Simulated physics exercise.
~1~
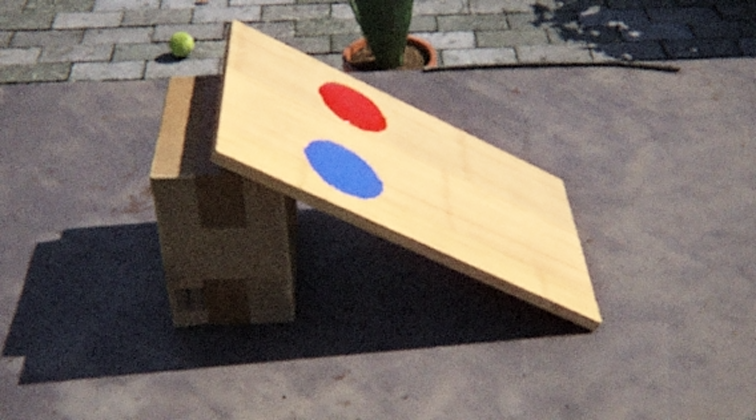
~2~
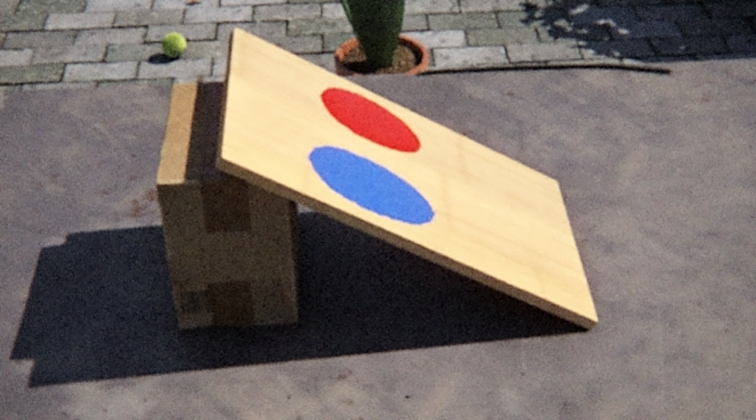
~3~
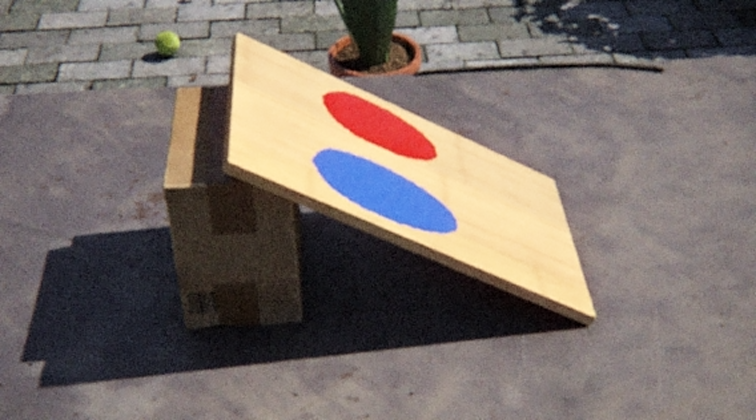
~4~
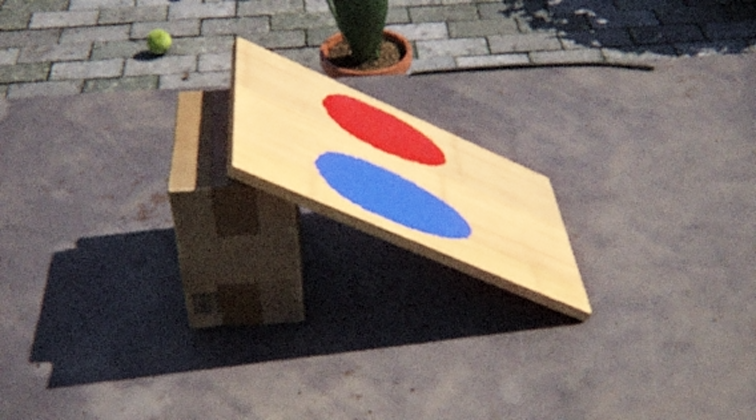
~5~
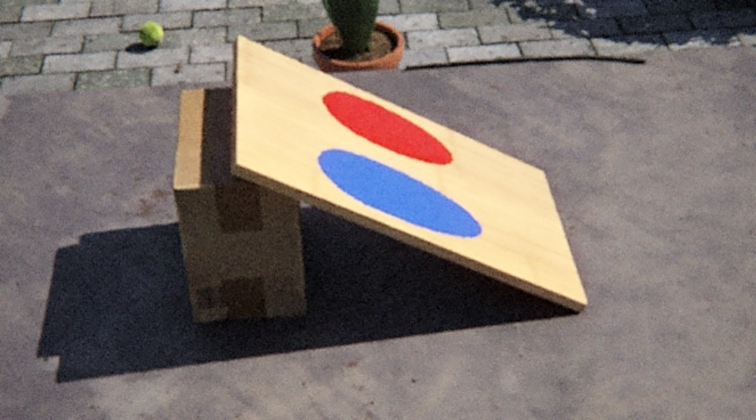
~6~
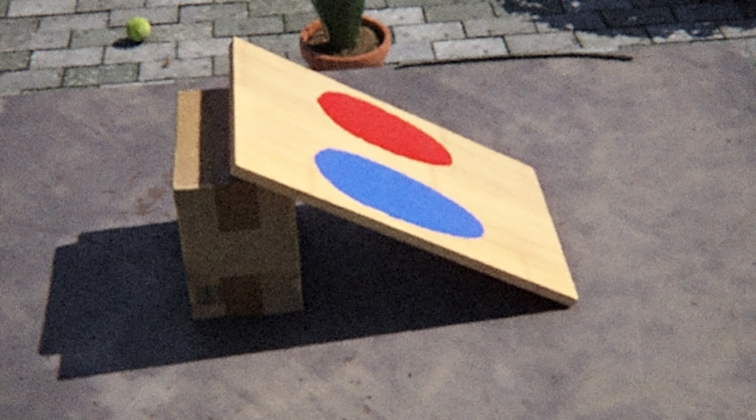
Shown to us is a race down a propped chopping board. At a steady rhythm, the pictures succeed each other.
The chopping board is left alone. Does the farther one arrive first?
First to finish will be the one nearest the viewer, I think.
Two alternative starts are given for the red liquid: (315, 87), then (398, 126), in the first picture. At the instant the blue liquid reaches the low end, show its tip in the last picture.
(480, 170) first, then (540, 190).
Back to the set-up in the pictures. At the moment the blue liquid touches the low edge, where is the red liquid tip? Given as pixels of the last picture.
You'd find the leading point around (509, 181).
Next, the blue liquid is three quarters of the way down; the red liquid is three quarters of the way down.
After that, the blue liquid is close to the edge; the red liquid is three quarters of the way down.
Finally, the blue liquid is at the low edge; the red liquid is close to the edge.
